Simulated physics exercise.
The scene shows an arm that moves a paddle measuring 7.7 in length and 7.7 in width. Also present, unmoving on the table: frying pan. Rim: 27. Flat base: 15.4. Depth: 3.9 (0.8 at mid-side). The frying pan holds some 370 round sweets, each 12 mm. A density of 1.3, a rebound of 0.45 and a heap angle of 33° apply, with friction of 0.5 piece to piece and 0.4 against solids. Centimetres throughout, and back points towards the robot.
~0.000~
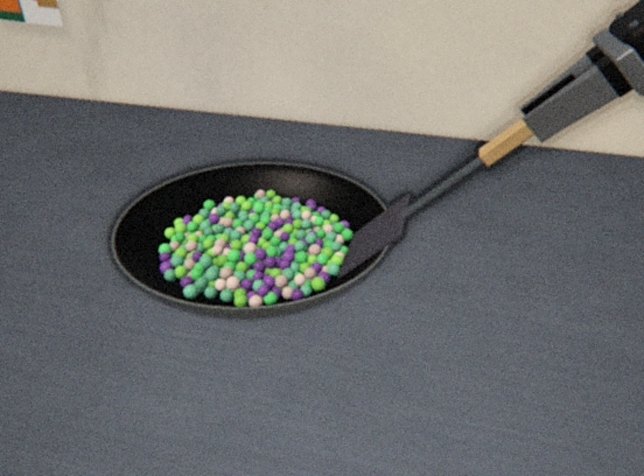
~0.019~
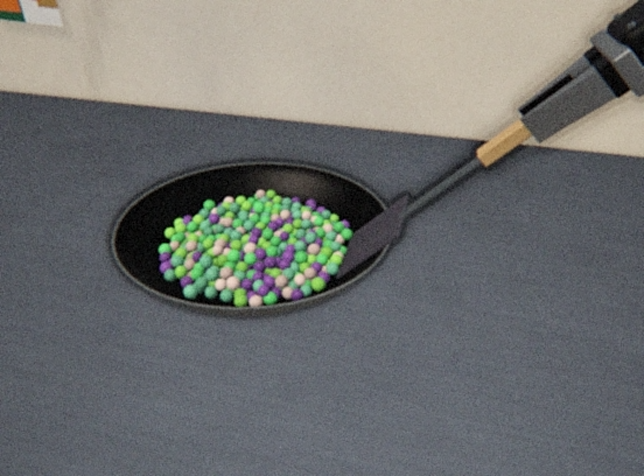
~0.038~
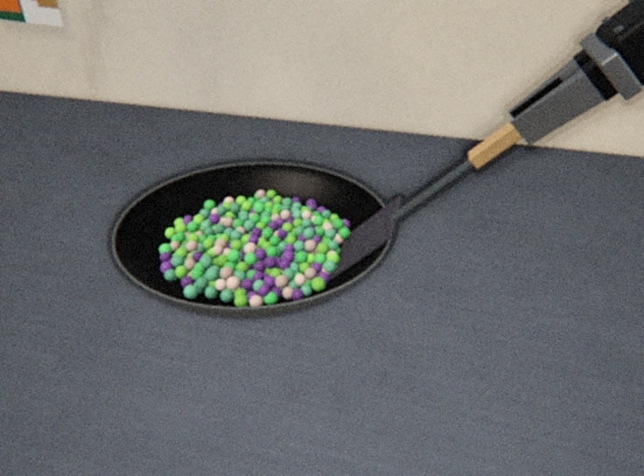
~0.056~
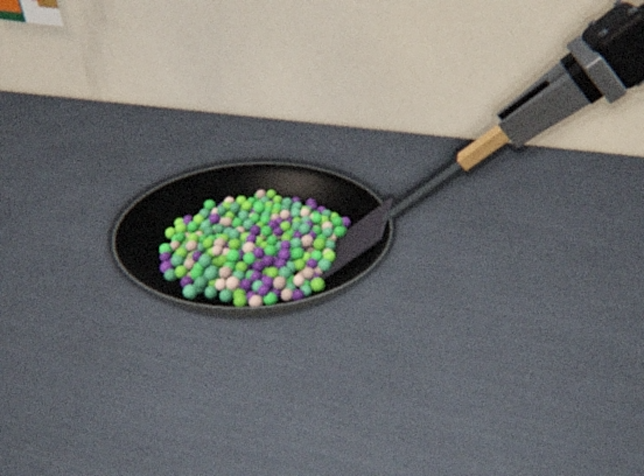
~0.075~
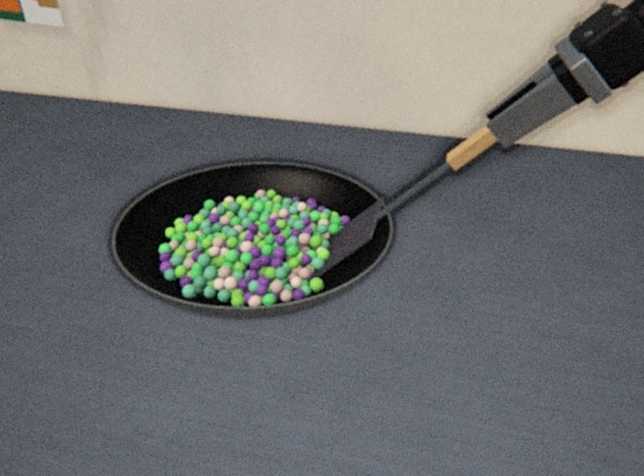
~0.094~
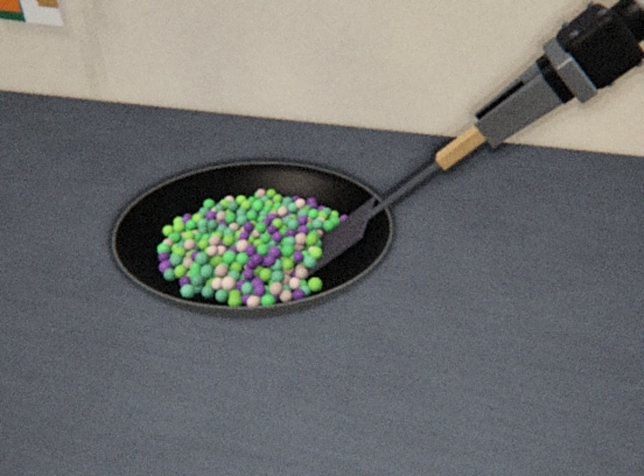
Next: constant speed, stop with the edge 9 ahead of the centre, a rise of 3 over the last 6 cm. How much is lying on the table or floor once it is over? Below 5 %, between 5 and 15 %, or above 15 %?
Between 5 and 15 %.
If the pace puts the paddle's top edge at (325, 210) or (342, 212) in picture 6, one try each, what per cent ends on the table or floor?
Estimates: About 30 %, about 20 %.
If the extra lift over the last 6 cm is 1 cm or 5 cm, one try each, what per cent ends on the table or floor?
10 and 5 per cent.
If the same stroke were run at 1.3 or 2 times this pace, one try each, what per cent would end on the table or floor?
Roughly 15 % and roughly 25 %.
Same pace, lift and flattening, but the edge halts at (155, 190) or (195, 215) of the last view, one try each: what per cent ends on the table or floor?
First try roughly 25 percent, second roughly 0 percent.
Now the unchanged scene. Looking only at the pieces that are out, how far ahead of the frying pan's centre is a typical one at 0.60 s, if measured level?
The distance is around 16 cm.
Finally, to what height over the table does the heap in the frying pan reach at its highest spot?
Some 5.5 cm above the table.
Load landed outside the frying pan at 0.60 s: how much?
8 %.
By 0.22 s, sloping 47°, highest piece 4 above the table; 370 in the frying pan.
By 0.34 s, sloping 47°, highest piece 5 above the table; 370 in the frying pan.
By 0.60 s, sloping 47°, highest piece 5 above the table; 344 in the frying pan, 26 on the table or floor.
By 1.65 s, sloping 47°, highest piece 5 above the table; 343 in the frying pan, 27 on the table or floor.
Final count, 343 in the frying pan, 27 on the table or floor. That is 7 % on the table or floor.
